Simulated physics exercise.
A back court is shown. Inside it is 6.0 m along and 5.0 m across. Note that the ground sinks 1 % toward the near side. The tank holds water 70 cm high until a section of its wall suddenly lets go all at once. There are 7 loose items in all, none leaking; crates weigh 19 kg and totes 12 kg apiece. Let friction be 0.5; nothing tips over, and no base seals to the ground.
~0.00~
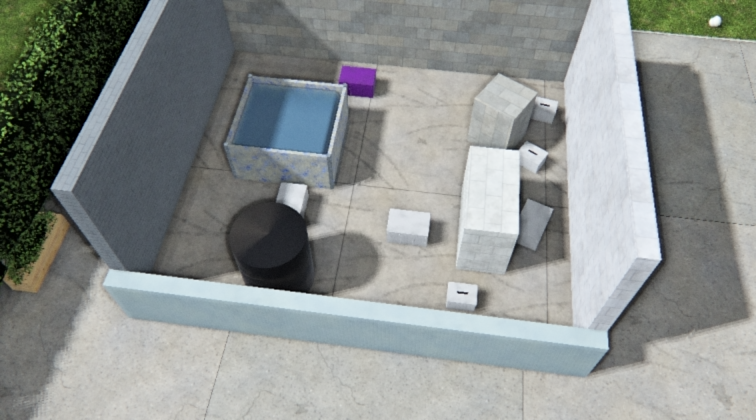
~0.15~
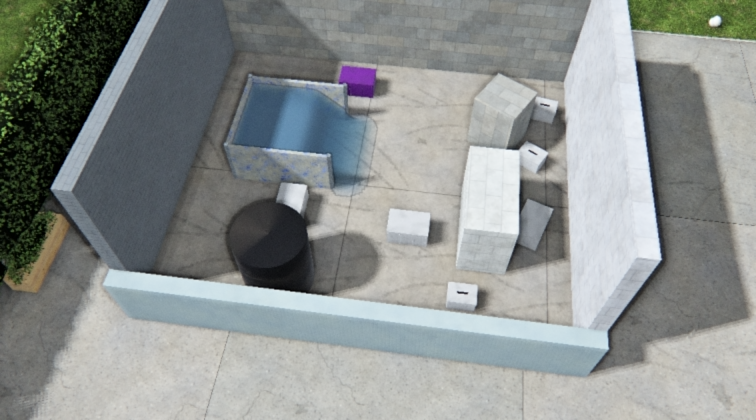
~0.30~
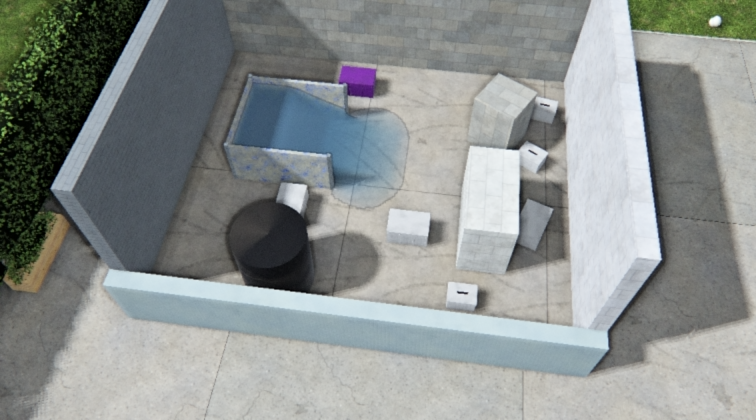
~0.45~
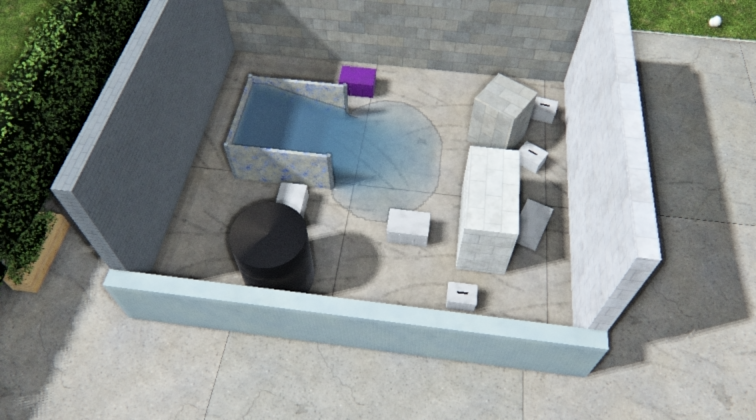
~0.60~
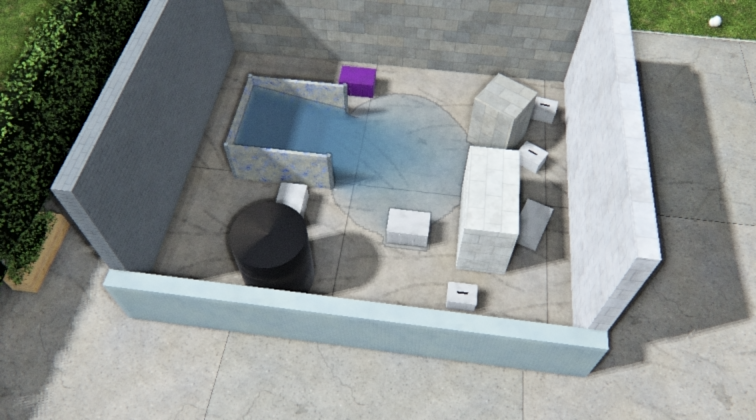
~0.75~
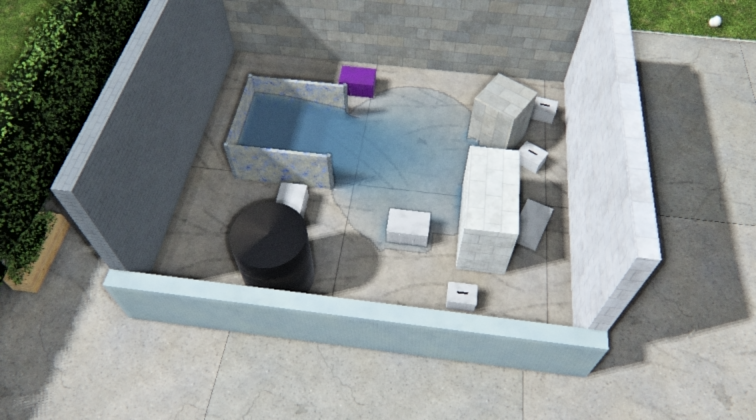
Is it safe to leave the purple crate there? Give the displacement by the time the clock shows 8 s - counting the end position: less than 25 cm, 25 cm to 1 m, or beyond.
It keeps near its spot.
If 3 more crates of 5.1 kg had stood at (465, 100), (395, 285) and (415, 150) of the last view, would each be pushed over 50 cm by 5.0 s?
Listed order gives above the limit, above the limit, above the limit.
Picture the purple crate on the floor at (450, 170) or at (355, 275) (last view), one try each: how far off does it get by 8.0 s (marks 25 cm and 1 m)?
One try each gives this: It wanders off a long way, then it wanders off a long way.
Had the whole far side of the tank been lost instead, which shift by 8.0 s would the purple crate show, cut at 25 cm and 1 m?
After that, the purple crate is washed away.
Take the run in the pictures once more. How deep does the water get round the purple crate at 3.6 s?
The depth there is around 0 cm.
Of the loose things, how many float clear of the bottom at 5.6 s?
My tally comes to 3.
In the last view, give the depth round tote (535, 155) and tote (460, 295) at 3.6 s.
I'd put it at 13 cm and 11 cm respectively.
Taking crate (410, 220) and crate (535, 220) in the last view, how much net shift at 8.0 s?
In turn: 150 cm, 150 cm.
After 1.6 s the purple crate is near (358, 75), 0.0 m from its start, aground; 0 afloat.
After 3.6 s the purple crate is near (358, 75), 0.0 m from its start, aground; 4 afloat.
After 5.6 s the purple crate is near (358, 75), 0.0 m from its start, aground; 3 afloat.
After 8.0 s the purple crate is near (358, 75), 0.0 m from its start, aground; 3 afloat.
